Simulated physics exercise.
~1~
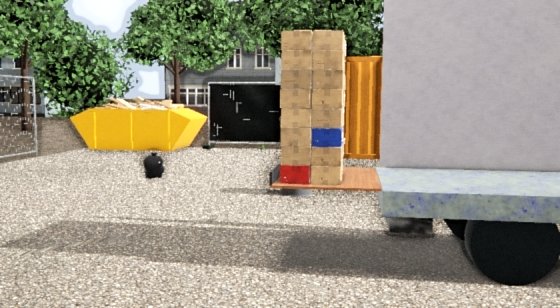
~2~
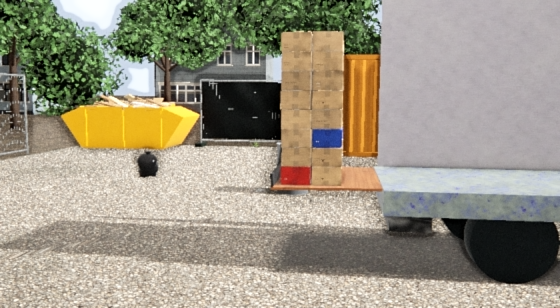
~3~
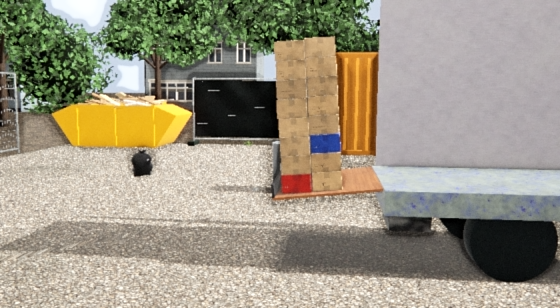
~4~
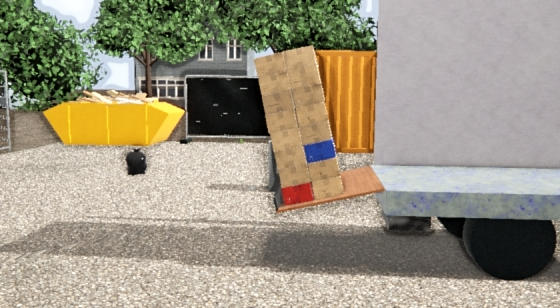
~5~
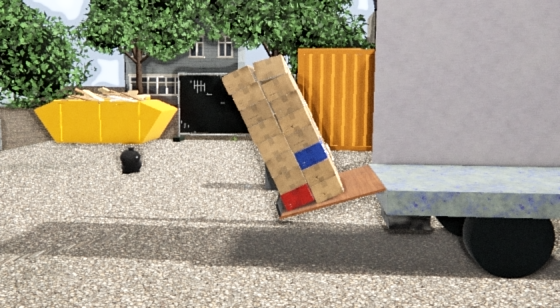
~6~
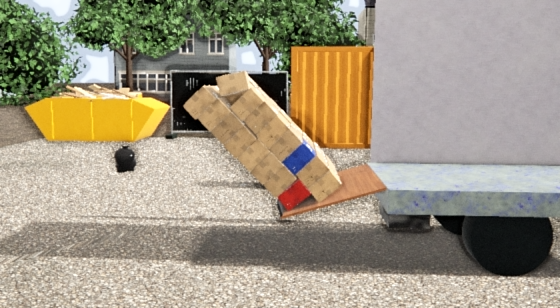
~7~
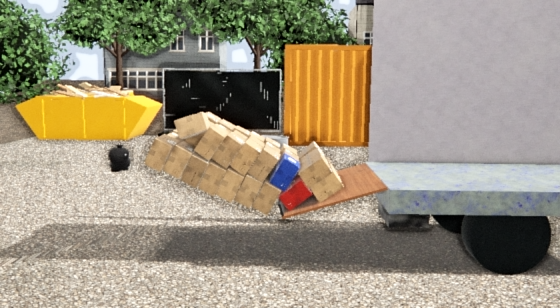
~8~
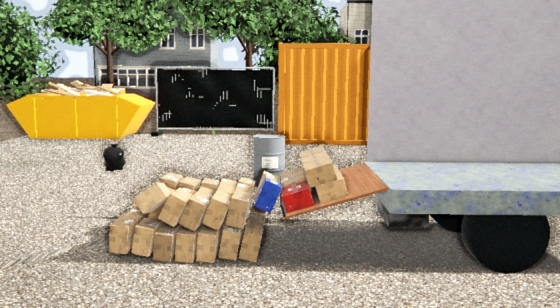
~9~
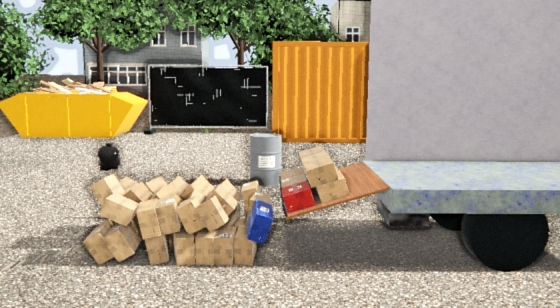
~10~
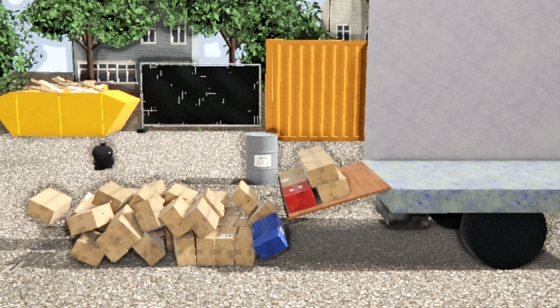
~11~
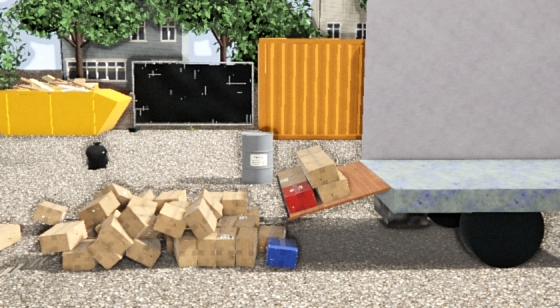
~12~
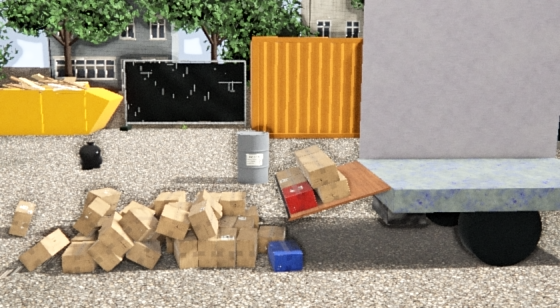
In a gravel yard, a tall stack of cardboard parcels on a lorry's tail lift leans left as the platform tilts, then topples and spills across the ground; most lie in a heap beside the blue one, while the red parcel and a few others stay on the sloping platform.
